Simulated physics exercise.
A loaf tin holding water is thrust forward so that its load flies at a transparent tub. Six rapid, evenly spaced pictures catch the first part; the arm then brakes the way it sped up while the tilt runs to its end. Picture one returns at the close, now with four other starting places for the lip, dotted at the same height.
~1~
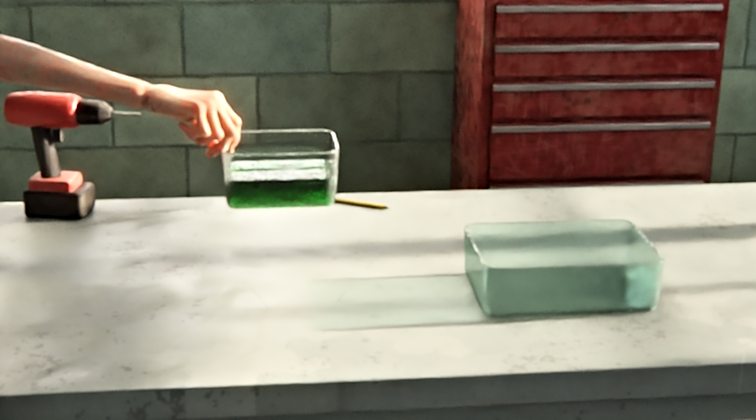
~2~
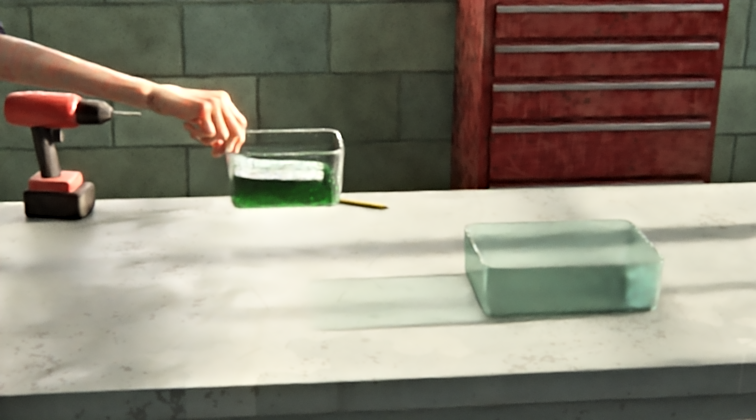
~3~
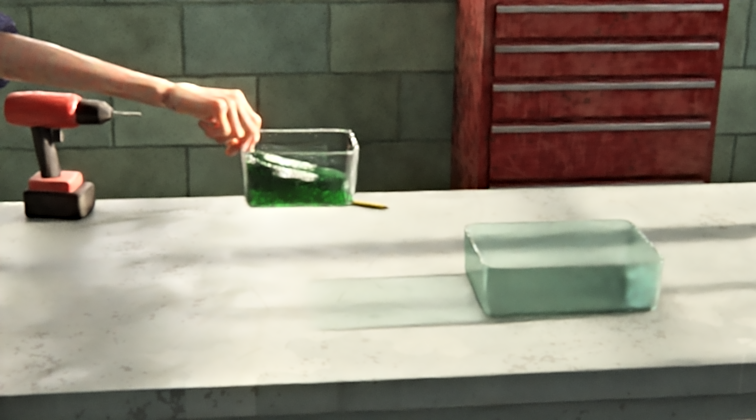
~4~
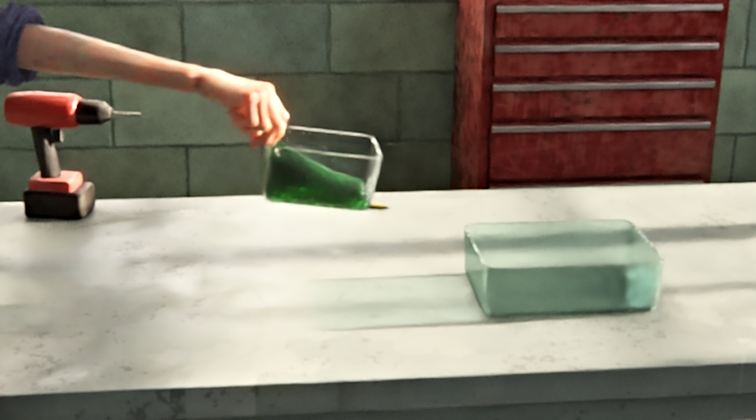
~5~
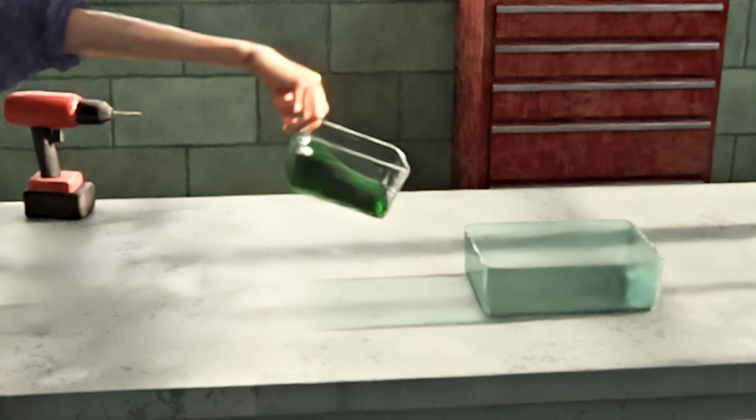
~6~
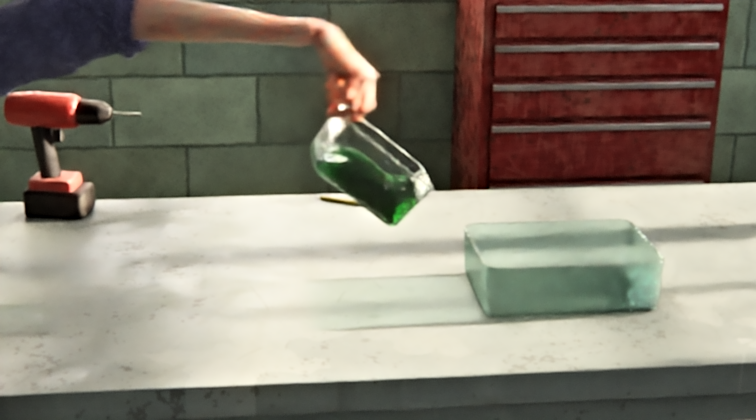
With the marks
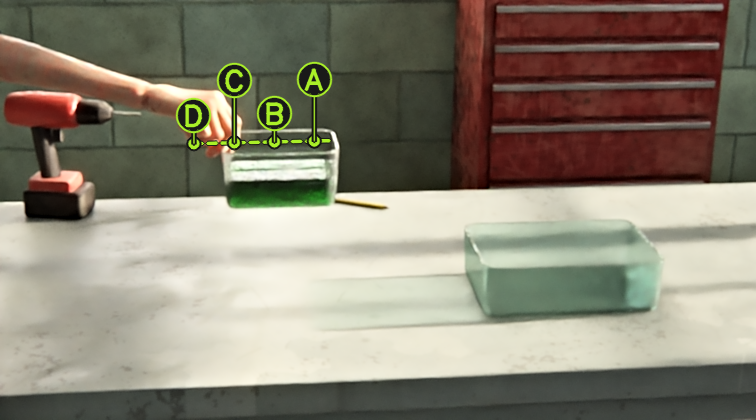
A clear container of green liquid, held by a hand, moved right above a workbench toward a transparent tub, tilting more and more to the right while the liquid sloshed around inside.
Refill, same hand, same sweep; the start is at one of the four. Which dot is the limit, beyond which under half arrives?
It is A.
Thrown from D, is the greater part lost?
Yes, it does.
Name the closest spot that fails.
The answer is B.
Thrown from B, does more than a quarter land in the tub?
Yes, clearly.
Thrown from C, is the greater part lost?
Yes, that goes wrong.
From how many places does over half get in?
One.
In lime, A at (314, 141); B at (274, 141); C at (234, 142); D at (193, 143).
Choosing A, about 67 % lands in the tub, 22 % falls short and 11 % goes beside or beyond.
Choosing B, about 35 % lands in the tub, 58 % falls short and 7 % goes beside or beyond.
Choosing C, about 2 % lands in the tub, 94 % falls short and 4 % goes beside or beyond.
Choosing D, about 0 % lands in the tub, 100 % falls short.
